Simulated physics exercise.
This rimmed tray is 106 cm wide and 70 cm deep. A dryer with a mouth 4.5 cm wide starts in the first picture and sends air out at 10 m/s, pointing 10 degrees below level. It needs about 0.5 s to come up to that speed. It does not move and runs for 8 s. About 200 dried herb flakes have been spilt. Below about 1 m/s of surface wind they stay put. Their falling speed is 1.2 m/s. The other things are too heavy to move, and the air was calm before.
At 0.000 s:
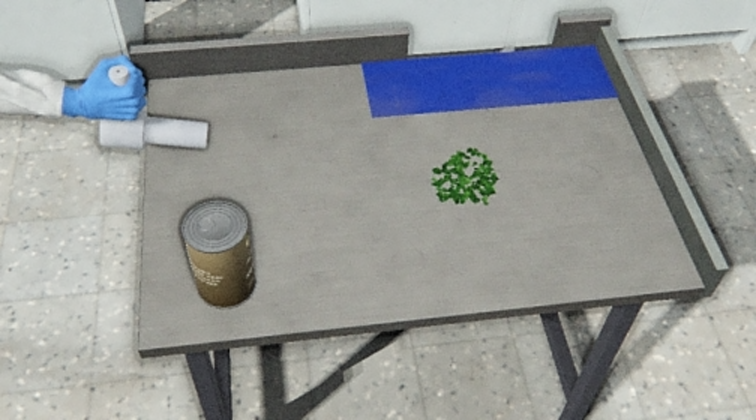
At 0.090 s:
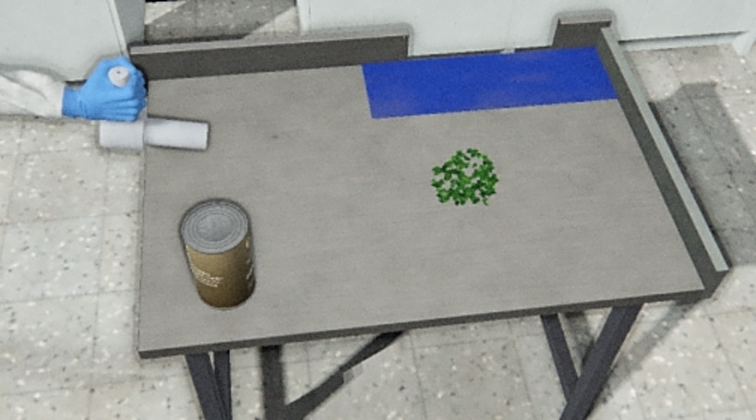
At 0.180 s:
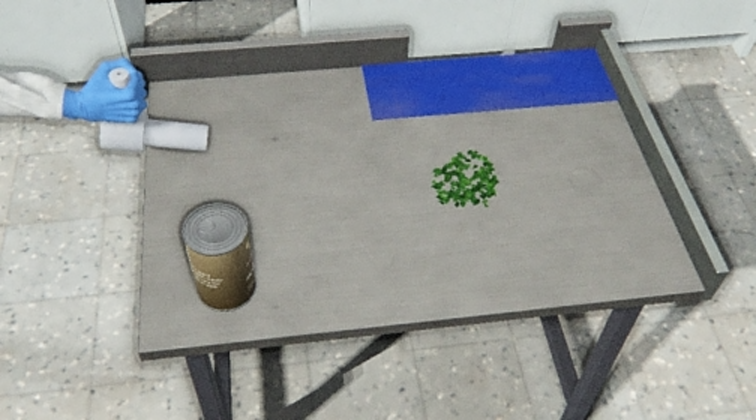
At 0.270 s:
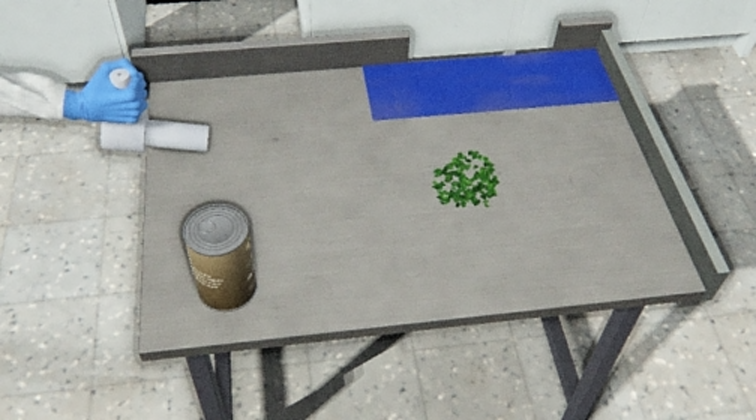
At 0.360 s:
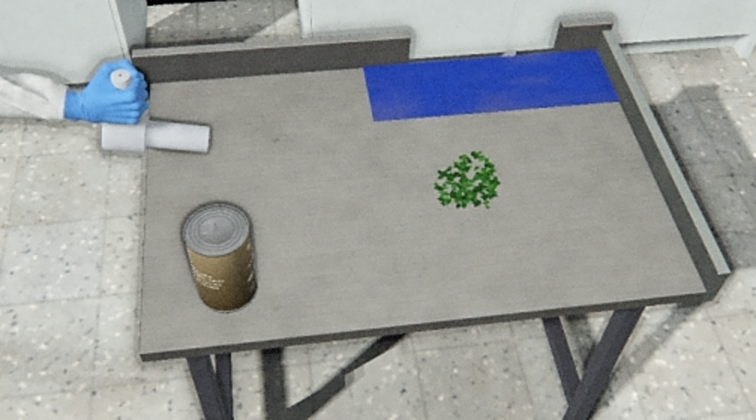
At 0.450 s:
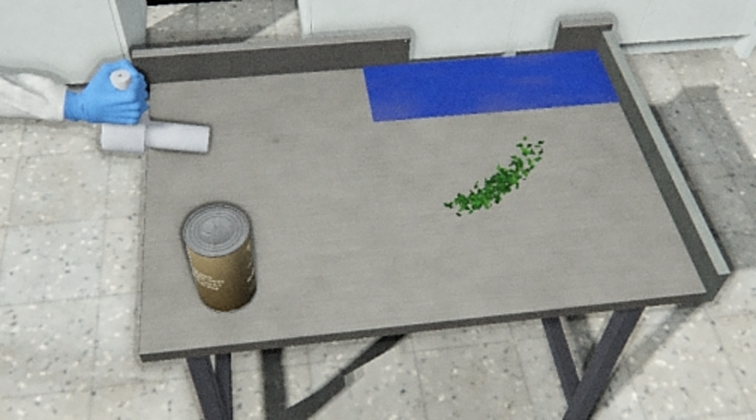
Green flakes lie still on the gray table, then spread rightward into a slanted streak.
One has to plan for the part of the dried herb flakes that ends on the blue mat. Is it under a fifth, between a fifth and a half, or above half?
The share on the blue mat is less than a fifth.
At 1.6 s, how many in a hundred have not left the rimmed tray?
About 10 %.
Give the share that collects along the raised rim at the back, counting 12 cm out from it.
Near 10 %.
After 1.6 s, 9 % are on the blue mat; 91 % have settled or left.
After 2.6 s, 9 % are on the blue mat; 96 % have settled or left.
After 4.4 s, 9 % are on the blue mat; 97 % have settled or left.
After 8.0 s, at the end, 9 % are on the blue mat.
